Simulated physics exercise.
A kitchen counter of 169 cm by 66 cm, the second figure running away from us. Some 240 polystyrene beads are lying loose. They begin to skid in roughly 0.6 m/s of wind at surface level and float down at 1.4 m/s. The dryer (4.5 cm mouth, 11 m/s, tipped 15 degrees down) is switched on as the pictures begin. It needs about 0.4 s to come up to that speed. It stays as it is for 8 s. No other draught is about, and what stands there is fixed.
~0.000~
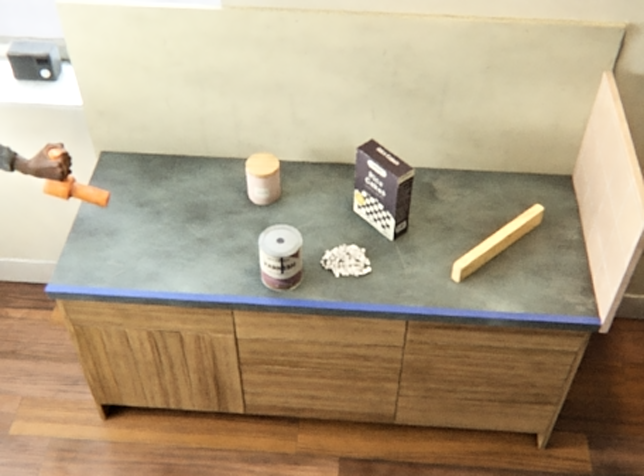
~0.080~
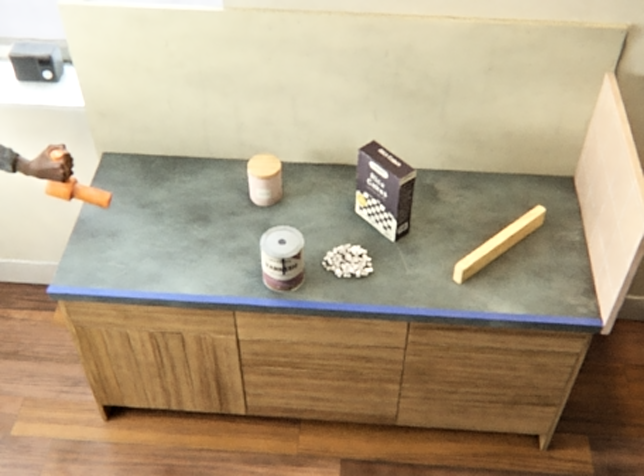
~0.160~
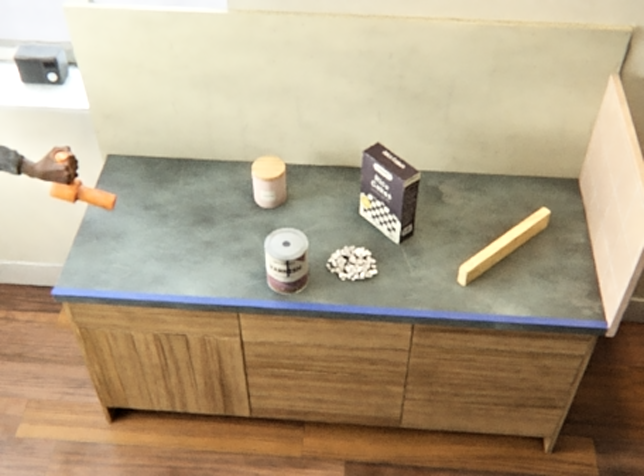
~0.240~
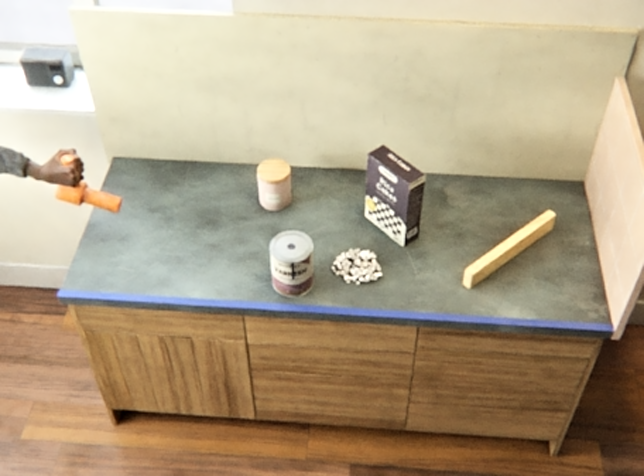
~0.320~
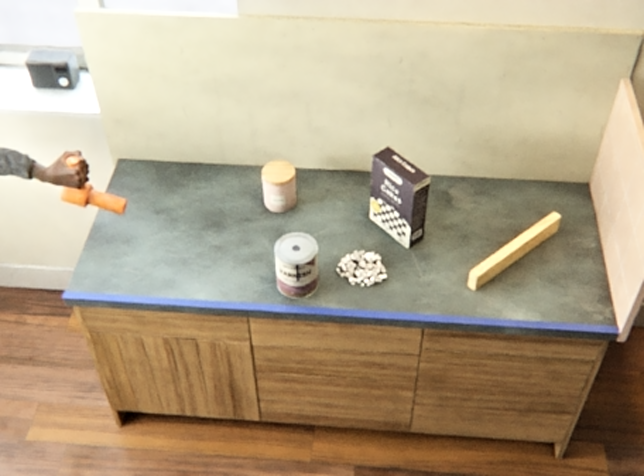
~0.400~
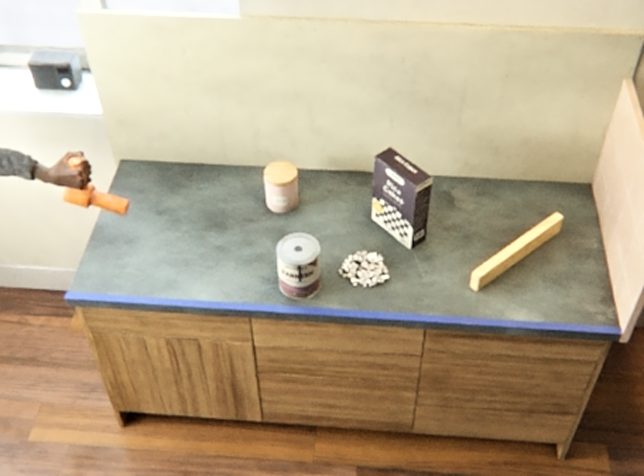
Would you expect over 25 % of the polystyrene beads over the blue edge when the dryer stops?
Answer: Yes.
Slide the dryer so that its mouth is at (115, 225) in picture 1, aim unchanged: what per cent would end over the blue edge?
Then about 70 %.
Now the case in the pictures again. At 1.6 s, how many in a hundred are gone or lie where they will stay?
Near 60 %.
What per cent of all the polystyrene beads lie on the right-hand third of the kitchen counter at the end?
Near 20 %.
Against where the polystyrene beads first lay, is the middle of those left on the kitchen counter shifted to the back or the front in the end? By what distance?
Towards the back, some 40 cm.
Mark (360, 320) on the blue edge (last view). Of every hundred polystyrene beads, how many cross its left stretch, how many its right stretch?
About 0 % left and 80 % right.
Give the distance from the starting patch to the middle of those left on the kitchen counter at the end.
About 75 cm.
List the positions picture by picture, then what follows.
In the first picture, the middle of the polystyrene beads is near (347, 261), none has stirred yet and the mouth of the dryer is at (108, 200).
In the second picture, the middle of the polystyrene beads is near (346, 259), none has stirred yet and the blue edge is centred on (321, 309).
In the third picture, the middle of the polystyrene beads is near (350, 261), none has stirred yet, the top of a tin is at (286, 244) and the top of a carton is at (391, 161).
In the fourth picture, the middle of the polystyrene beads is near (356, 263) and none has stirred yet.
In the fifth picture, the middle of the polystyrene beads is near (360, 265) and none has stirred yet.
In the sixth picture, the middle of the polystyrene beads is near (362, 266) and none has stirred yet.
After 1.6 s, 35 % are on the move or not yet settled, 70 % are over the blue edge; the middle of those still in play is near (536, 219).
After 2.6 s, 22 % are on the move or not yet settled, 79 % are over the blue edge; the middle of those still in play is near (560, 203).
After 4.4 s, 18 % are on the move or not yet settled, 81 % are over the blue edge; the middle of those still in play is near (564, 201).
After 8.0 s, at the end, 82 % are over the blue edge; the middle of those still in play is near (562, 198).
